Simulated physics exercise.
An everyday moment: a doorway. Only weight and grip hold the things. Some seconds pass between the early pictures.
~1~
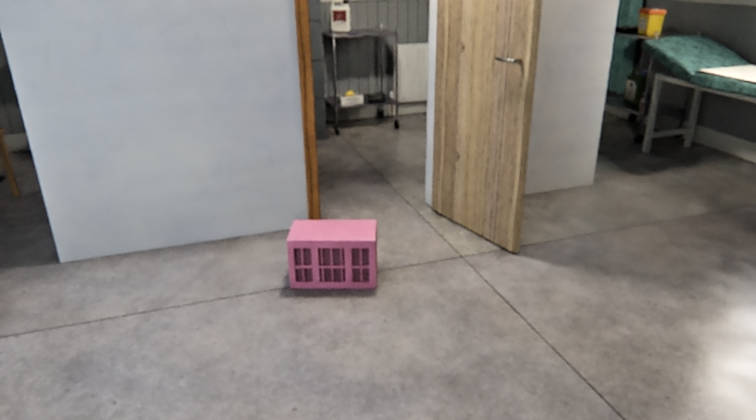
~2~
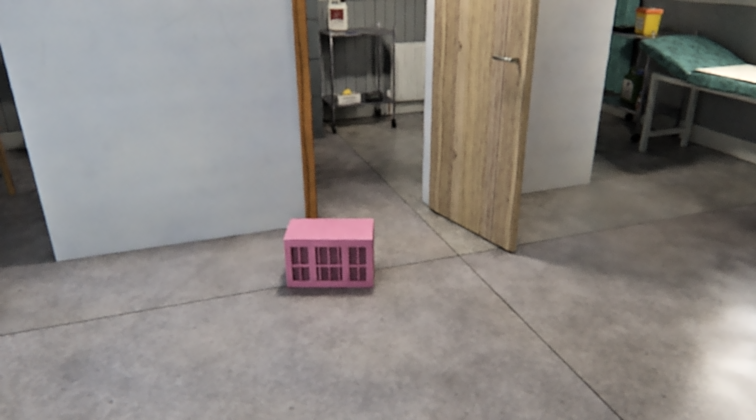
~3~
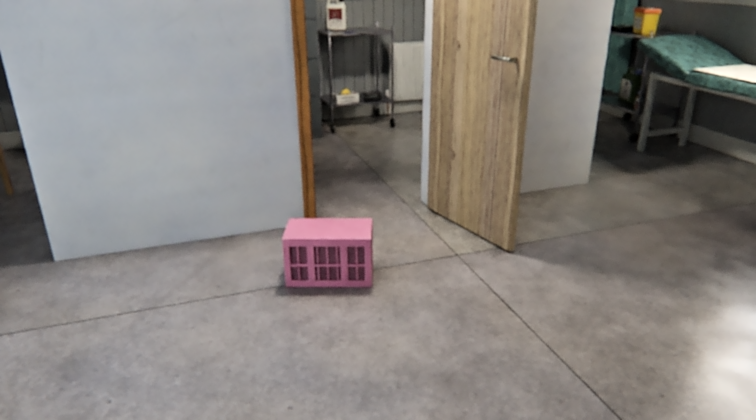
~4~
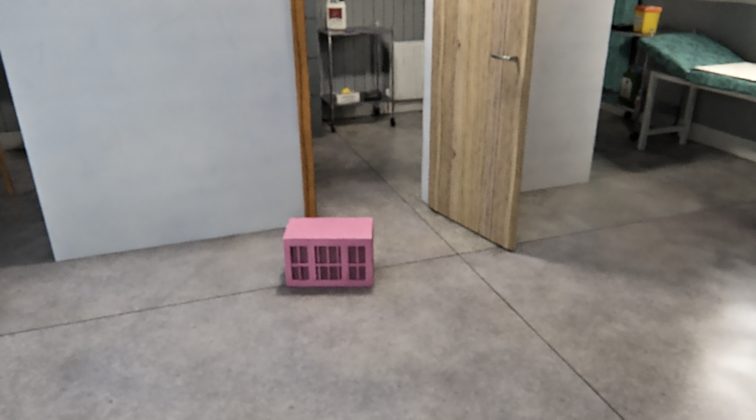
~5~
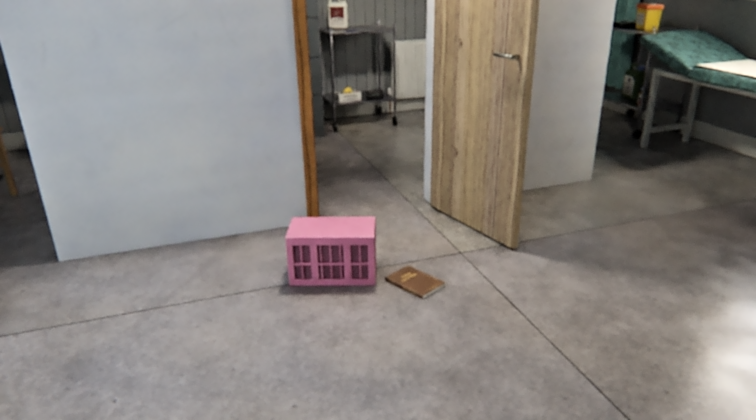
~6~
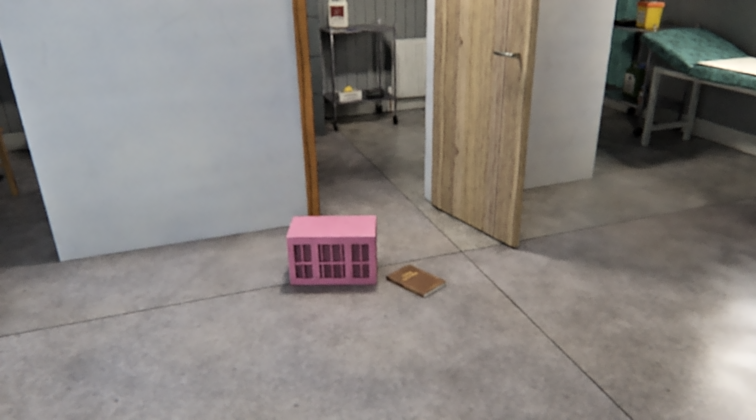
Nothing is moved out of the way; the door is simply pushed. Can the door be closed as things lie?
Outcome: The door reaches the frame.
Then, 0.70 s after the last picture, door at 83°.
Then, 1.40 s after the last picture, door at 49°.
Then, 2.00 s after the last picture, door at 20°.
At rest, door at 0°; both in place. Seen from the same camera at the end, brown book near (416, 280).
